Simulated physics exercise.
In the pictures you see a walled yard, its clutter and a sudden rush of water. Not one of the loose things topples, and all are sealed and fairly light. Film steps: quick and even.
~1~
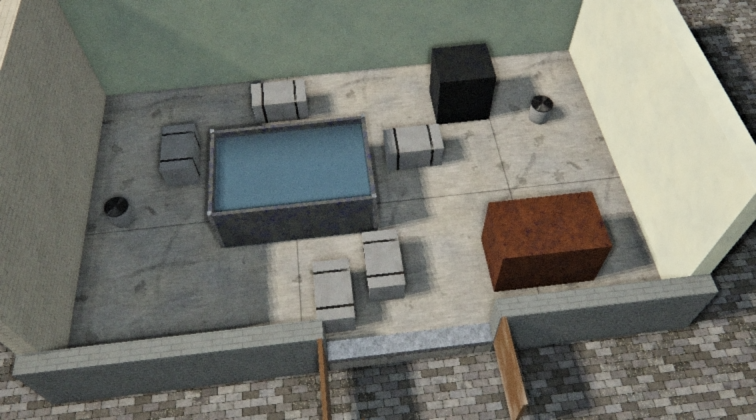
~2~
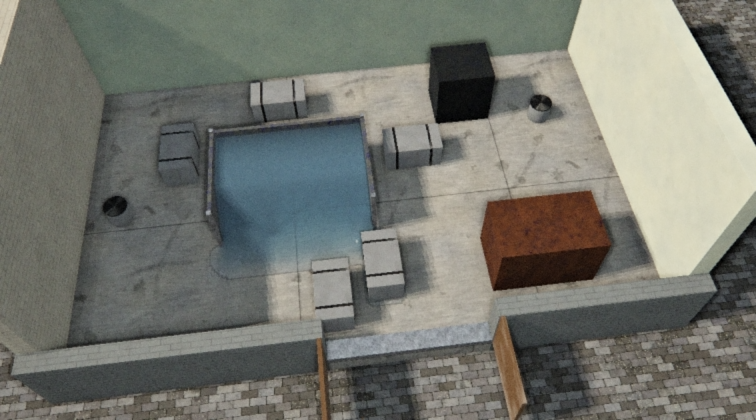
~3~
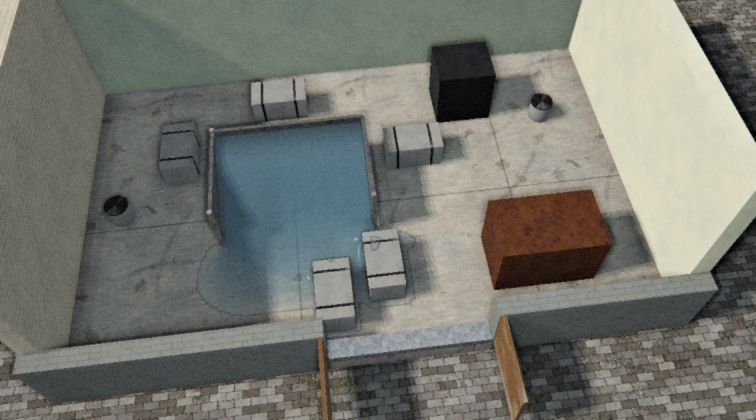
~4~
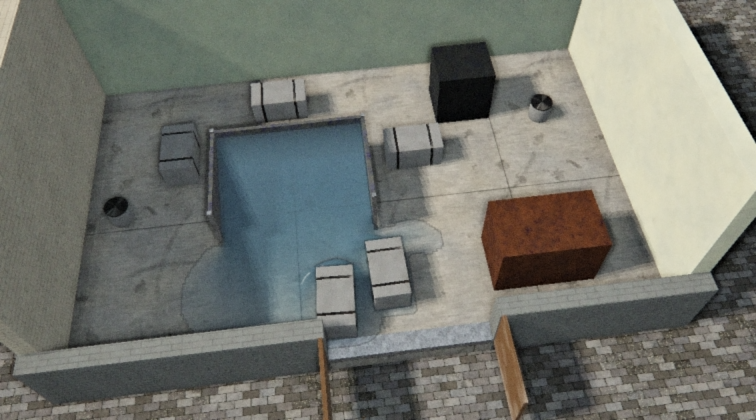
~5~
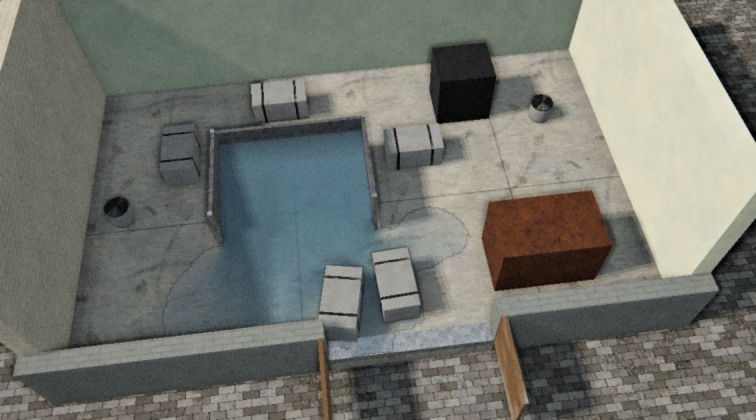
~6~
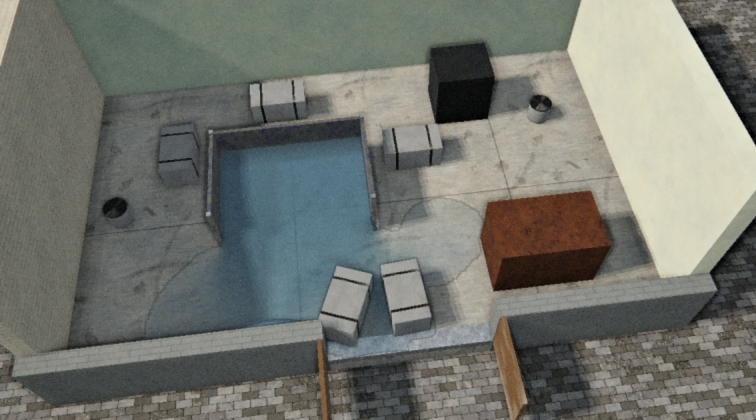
In a walled yard, water rushes from an open-fronted tank and nudges two grey trunks slightly.
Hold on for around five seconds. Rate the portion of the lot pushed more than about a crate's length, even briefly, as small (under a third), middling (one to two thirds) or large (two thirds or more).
Middling.
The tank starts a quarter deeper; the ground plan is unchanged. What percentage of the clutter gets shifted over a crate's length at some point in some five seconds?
I'd say somewhere about 40 percent.
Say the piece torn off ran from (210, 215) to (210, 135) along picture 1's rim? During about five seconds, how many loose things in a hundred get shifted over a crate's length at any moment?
70 percent, give or take.
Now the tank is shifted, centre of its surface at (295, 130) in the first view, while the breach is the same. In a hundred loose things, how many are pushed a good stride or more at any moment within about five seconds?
Roughly 40 per cent.
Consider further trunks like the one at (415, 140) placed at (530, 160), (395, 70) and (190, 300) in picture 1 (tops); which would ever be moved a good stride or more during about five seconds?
One by one: Hardly budges; hardly budges; knocked well away.
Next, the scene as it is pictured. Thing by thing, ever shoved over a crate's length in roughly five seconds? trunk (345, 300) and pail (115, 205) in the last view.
The first: Reaches it. The second: Reaches it.
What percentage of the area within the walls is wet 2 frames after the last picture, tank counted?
Estimate: Close to 30 in a hundred.
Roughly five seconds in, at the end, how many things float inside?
The answer is 1.
A moment on, 2 of 7 are well off their spots; 1 afloat.
Next, 2 of 7 are well off their spots; 0 afloat.
Later, 3 of 7 are well off their spots; 1 afloat.
In the end, 3 of 7 are well off their spots, and 3 have been at some point; 1 afloat.
